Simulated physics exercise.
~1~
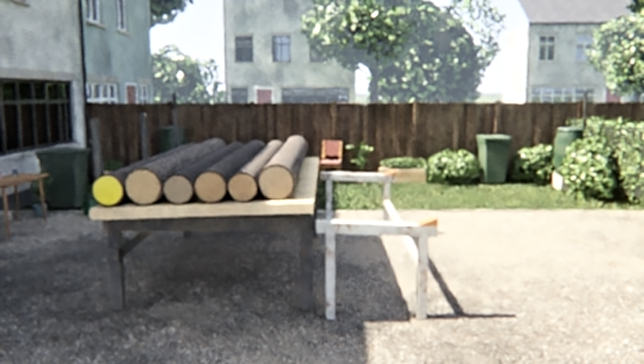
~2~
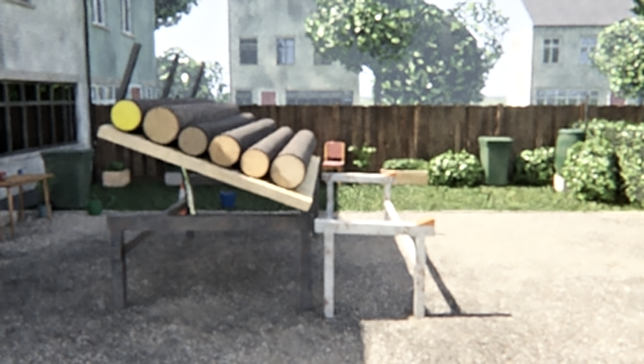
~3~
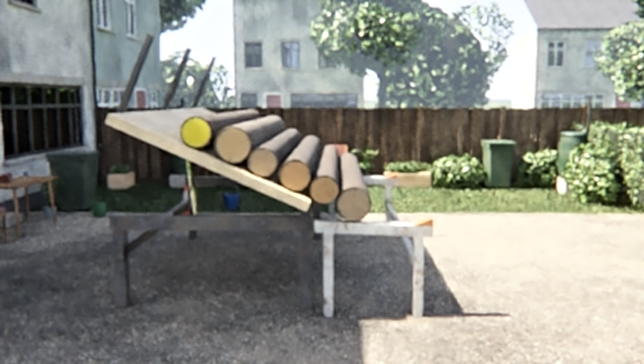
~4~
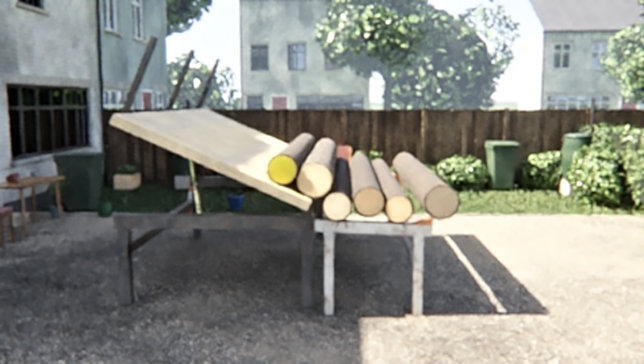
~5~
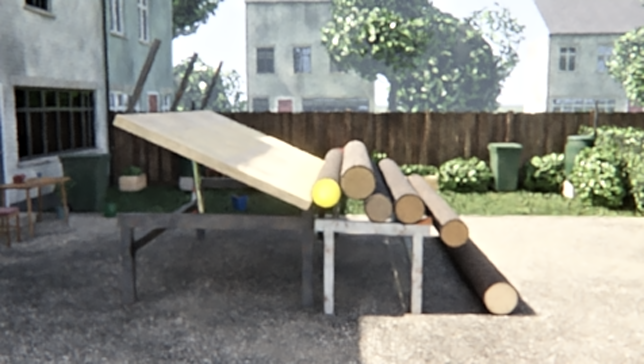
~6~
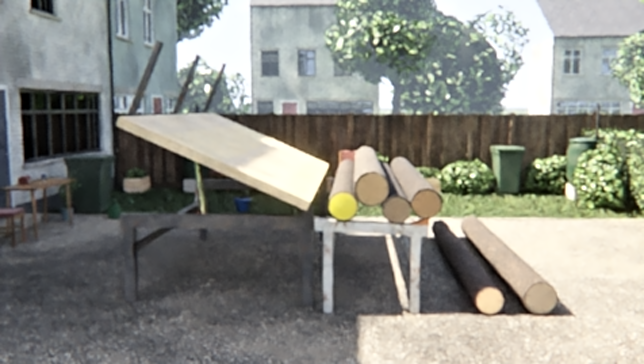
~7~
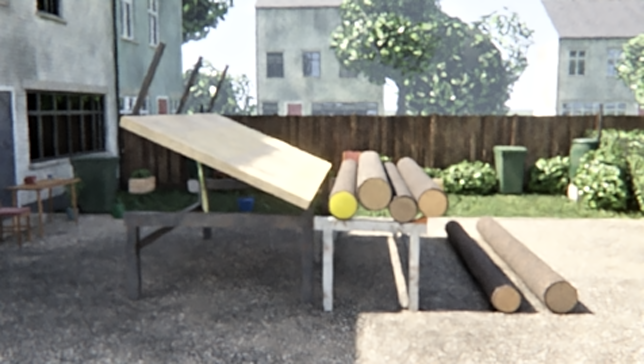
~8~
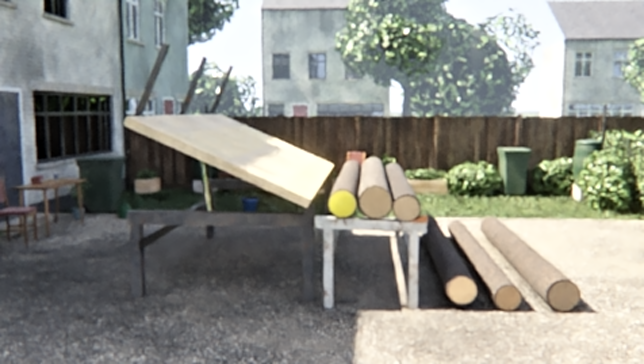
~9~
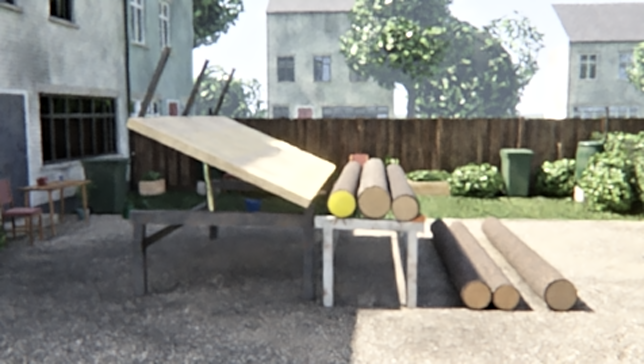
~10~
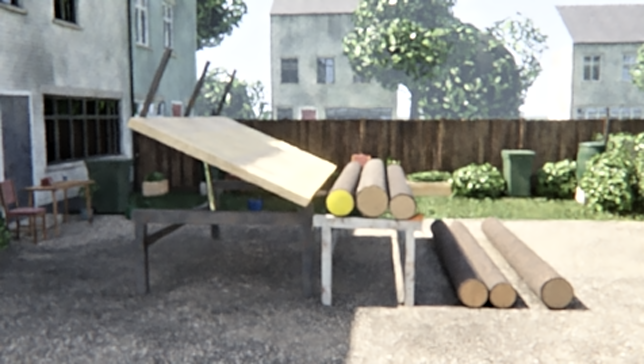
Six logs roll right off a tilting deck; three fall, and yellow rests on the rack.
